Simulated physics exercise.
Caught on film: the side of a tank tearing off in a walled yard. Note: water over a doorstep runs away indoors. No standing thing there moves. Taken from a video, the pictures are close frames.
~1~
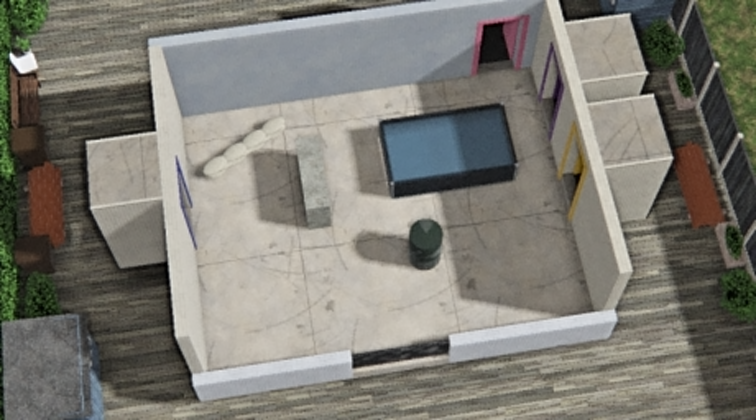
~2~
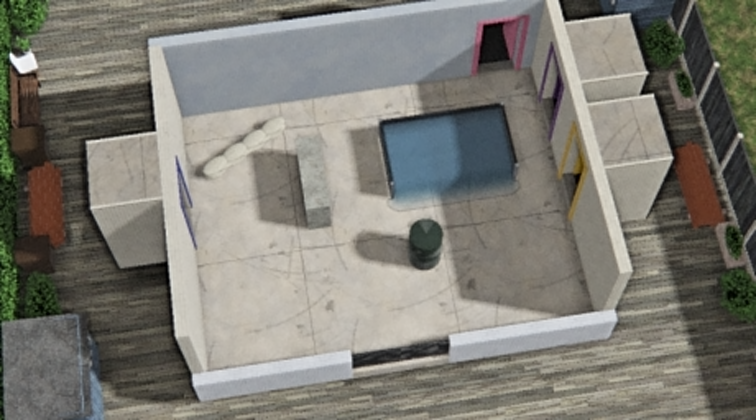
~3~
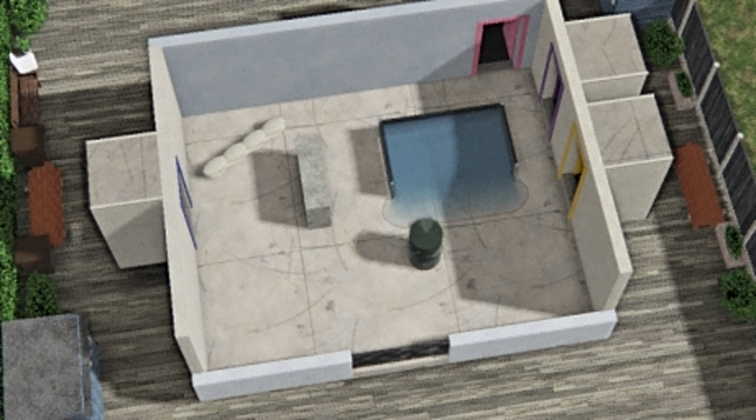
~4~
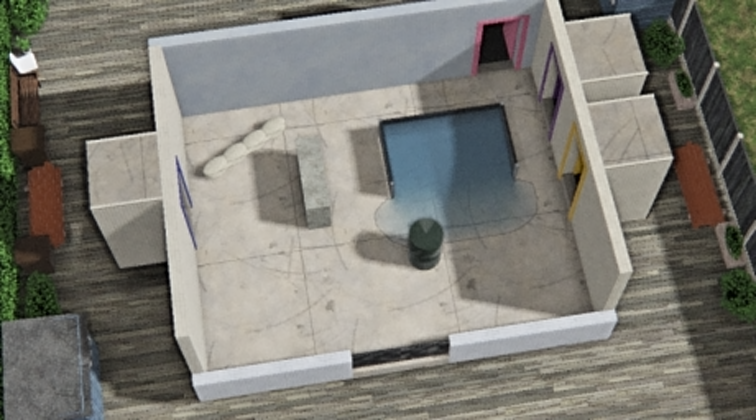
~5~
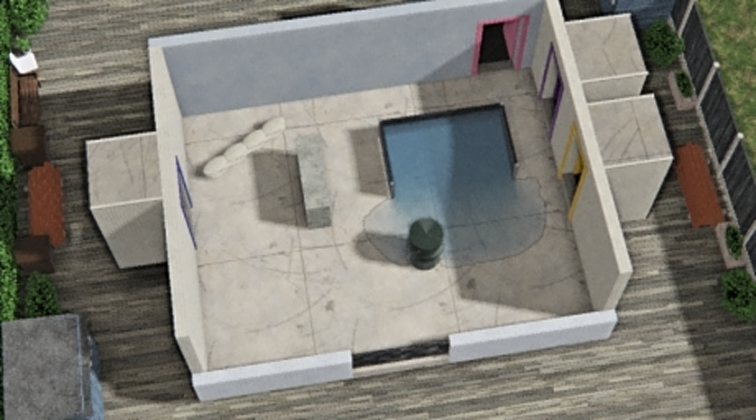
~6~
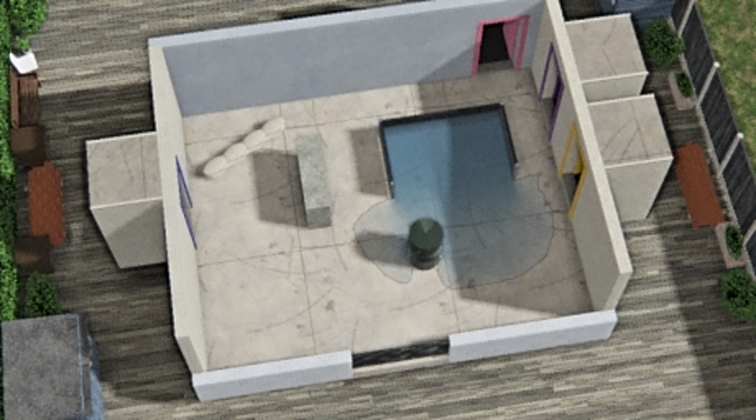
The footage shows a walled yard from above, where an open tank of blue water loses its near side and water pours out, spreading across the pale floor and around a dark green barrel, which stays in place.
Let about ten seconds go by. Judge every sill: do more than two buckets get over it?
Verdict: Yellow door - two or fewer get over; blue door - two or fewer get over; pink door - more than two get over; purple door - two or fewer get over.
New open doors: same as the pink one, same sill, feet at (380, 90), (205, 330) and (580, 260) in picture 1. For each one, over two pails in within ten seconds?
Door by door: Ends up below, ends up above, ends up above.
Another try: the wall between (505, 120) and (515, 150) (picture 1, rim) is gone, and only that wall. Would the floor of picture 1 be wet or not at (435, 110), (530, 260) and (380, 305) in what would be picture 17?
Result, in sequence: Spared by the spill, sodden, spared by the spill.
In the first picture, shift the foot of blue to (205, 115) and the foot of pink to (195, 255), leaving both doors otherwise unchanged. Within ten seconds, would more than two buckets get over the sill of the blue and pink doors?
Blue door: Falls short; pink door: Exceeds the limit.
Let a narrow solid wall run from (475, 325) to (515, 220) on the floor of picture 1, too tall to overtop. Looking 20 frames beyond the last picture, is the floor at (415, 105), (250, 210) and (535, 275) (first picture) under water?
Results in order: Bone-dry / bone-dry / swamped.
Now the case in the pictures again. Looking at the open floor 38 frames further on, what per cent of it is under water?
70 %.
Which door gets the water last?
I'd go with the one in pink.
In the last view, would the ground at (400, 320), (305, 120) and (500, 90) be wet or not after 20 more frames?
Result, as listed: Wetted / not wetted / not wetted.
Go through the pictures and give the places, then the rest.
The open tank at (448, 145) is whole and still, in the first picture.
The front is at (389, 201), out from the gap at (453, 183), in the second picture.
The front is at (390, 219), out from the gap at (453, 184), in the third picture.
The front is at (383, 227), out from the gap at (453, 184), in the fourth picture.
The front is at (538, 235), out from the gap at (453, 184), in the fifth picture.
Water pours out at (453, 184) and has run to (401, 280), in the sixth picture.
A moment on, water covers 30 % of the floor; the yellow door wet at the sill, nothing in, the blue door not reached, the pink door not reached, the purple door not reached.
Next, water covers 45 % of the floor; the yellow door wet at the sill, nothing in, the blue door not reached, the pink door not reached, the purple door not reached.
Then, water covers 55 % of the floor; the yellow door wet at the sill, nothing in, the blue door not reached, the pink door not reached, the purple door not reached.
Later, water covers 70 % of the floor; the yellow door wet at the sill, nothing in, the blue door wet at the sill, nothing in, the pink door under two buckets in, the purple door wet at the sill, nothing in.
In the end, water covers 95 % of the floor; the yellow door wet at the sill, nothing in, the blue door wet at the sill, nothing in, the pink door over two buckets in, the purple door wet at the sill, nothing in.
